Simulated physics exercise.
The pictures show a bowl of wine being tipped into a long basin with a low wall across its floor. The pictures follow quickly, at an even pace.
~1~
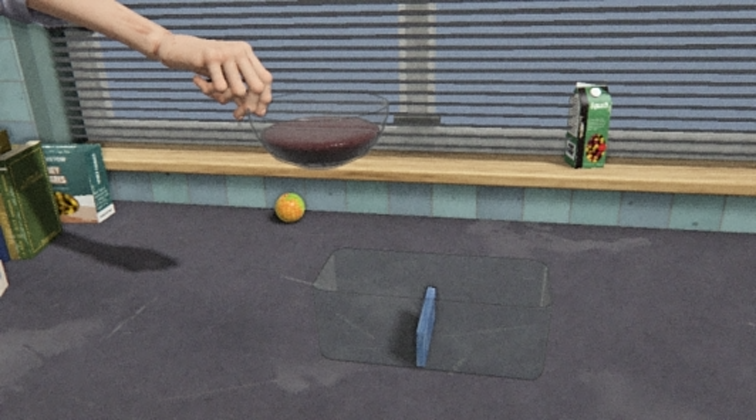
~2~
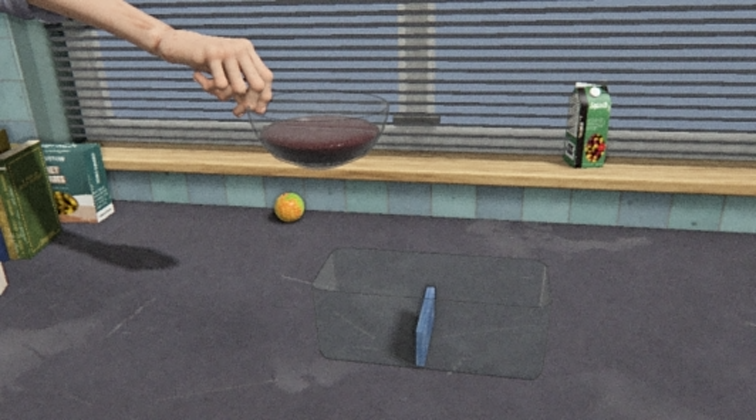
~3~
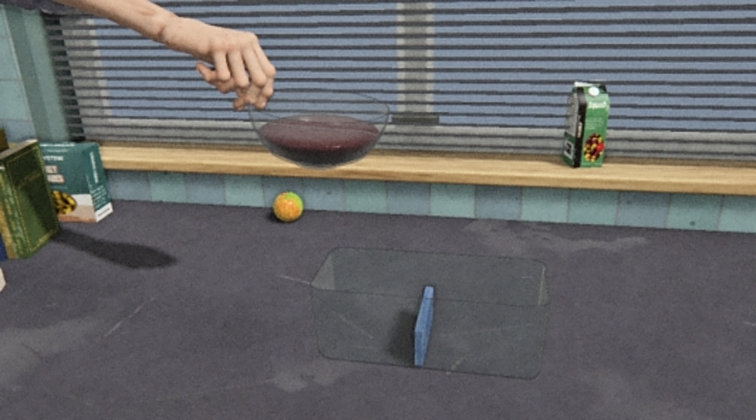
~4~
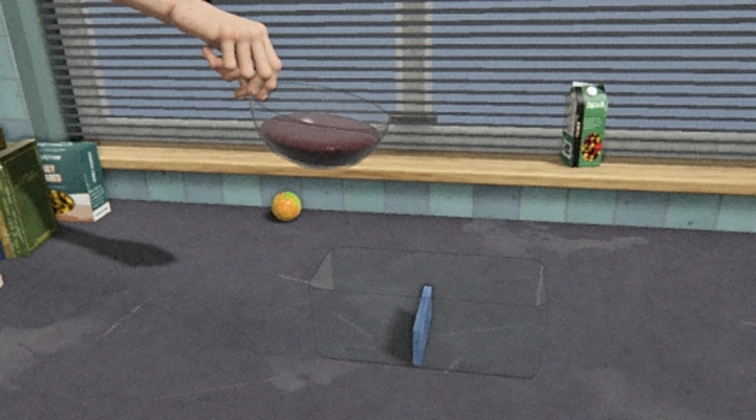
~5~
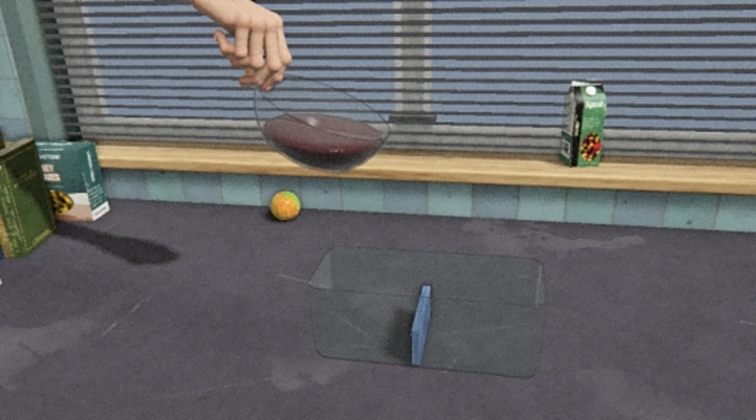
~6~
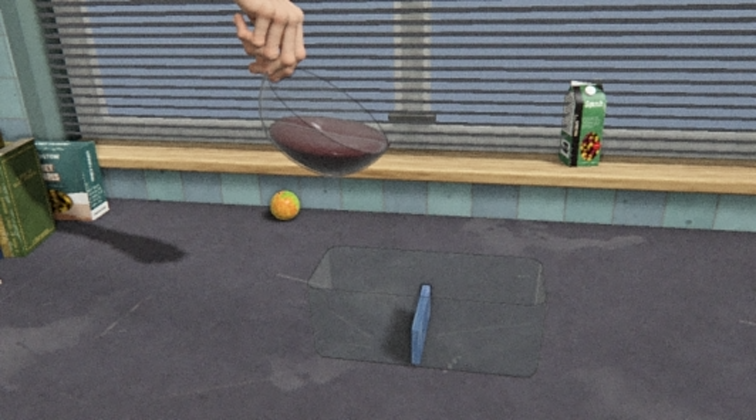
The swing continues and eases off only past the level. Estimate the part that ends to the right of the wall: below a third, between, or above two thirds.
The share right of the wall is from a third to two thirds.
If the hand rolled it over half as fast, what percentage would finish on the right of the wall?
Some 55 per cent.
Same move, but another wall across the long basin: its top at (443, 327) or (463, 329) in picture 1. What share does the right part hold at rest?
First some 40, then 30 per cent.
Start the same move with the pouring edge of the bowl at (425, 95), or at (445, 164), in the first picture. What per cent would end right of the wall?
Near 75 % and 80 %.
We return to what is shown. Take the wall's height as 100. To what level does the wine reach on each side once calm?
Left about 30, right about 20.
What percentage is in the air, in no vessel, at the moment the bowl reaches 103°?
About 55 per cent.
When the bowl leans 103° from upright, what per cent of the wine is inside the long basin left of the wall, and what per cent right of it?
Left: 10 %. Right: 30 %.
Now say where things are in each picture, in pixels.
Tilt 0°; pouring edge (387, 107); surface from (265, 127) to (380, 130); the long basin's rim runs from (323, 268) to (550, 284); the wall's top is at (426, 309), in the first picture.
Tilt 2°; pouring edge (387, 109); surface from (264, 126) to (380, 131), in the second picture.
Tilt 6°; pouring edge (388, 114); surface from (264, 123) to (380, 132), in the third picture.
Tilt 14°; pouring edge (388, 124); surface from (265, 120) to (379, 136), in the fourth picture.
Tilt 24°; pouring edge (388, 136); surface from (268, 119) to (384, 138), in the fifth picture.
Tilt 36°; pouring edge (386, 150); surface from (273, 121) to (385, 140); 1 per cent is over the edge, in the sixth picture.
A moment on, the bowl is tipped right over and 4 per cent is still to pour, 9 is left of the wall and 31 right of it.
Next, the bowl is tipped right over and 0 per cent is still to pour, 50 is left of the wall and 40 right of it.
Then the bowl is tipped right over and 0 per cent is still to pour, 50 is left of the wall and 42 right of it.
Later the bowl is tipped right over and 0 per cent is still to pour, 51 is left of the wall and 43 right of it.
At rest 51 per cent lies left of the wall, 43 right of it and 6 outside.
